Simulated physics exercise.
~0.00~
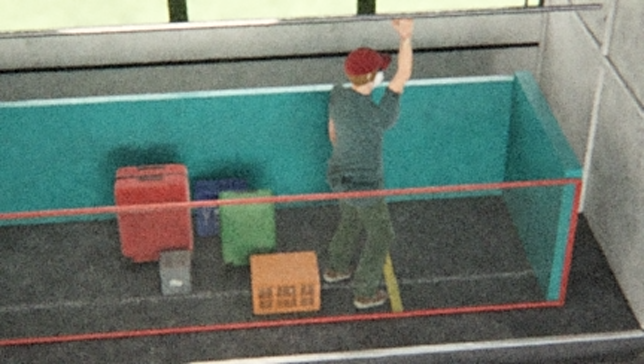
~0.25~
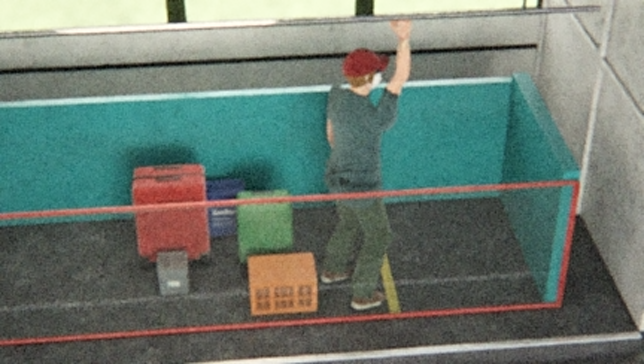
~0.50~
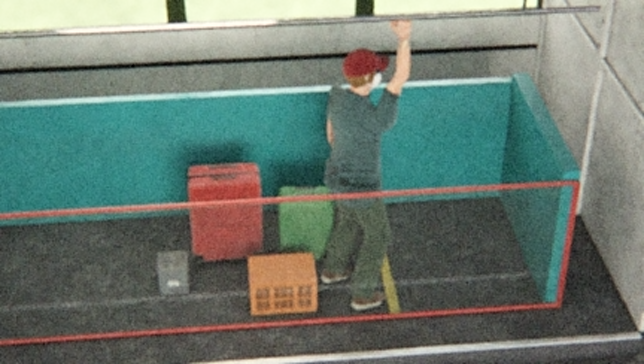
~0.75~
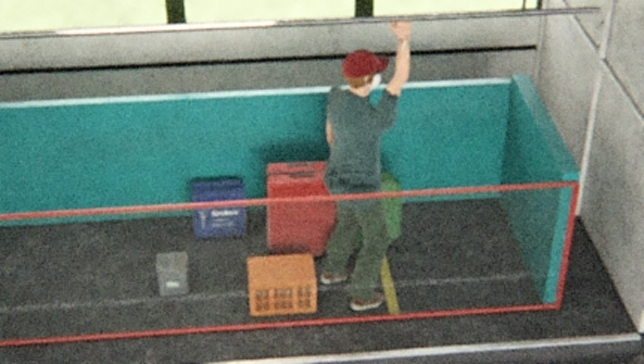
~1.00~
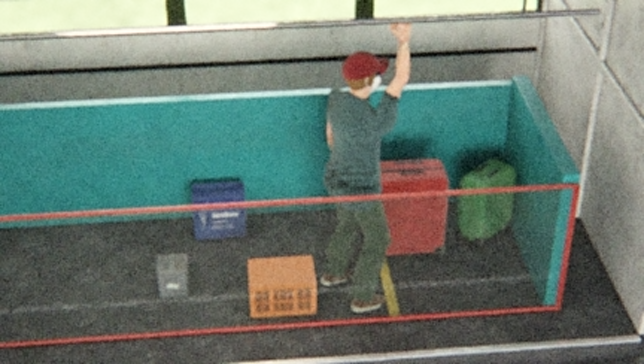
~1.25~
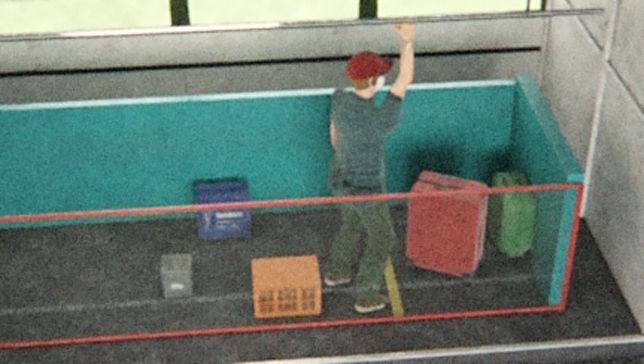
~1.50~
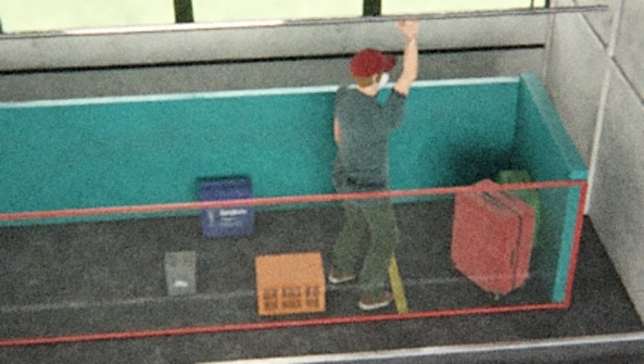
Red and green suitcases slide right behind a braced passenger, ending beyond the yellow line.
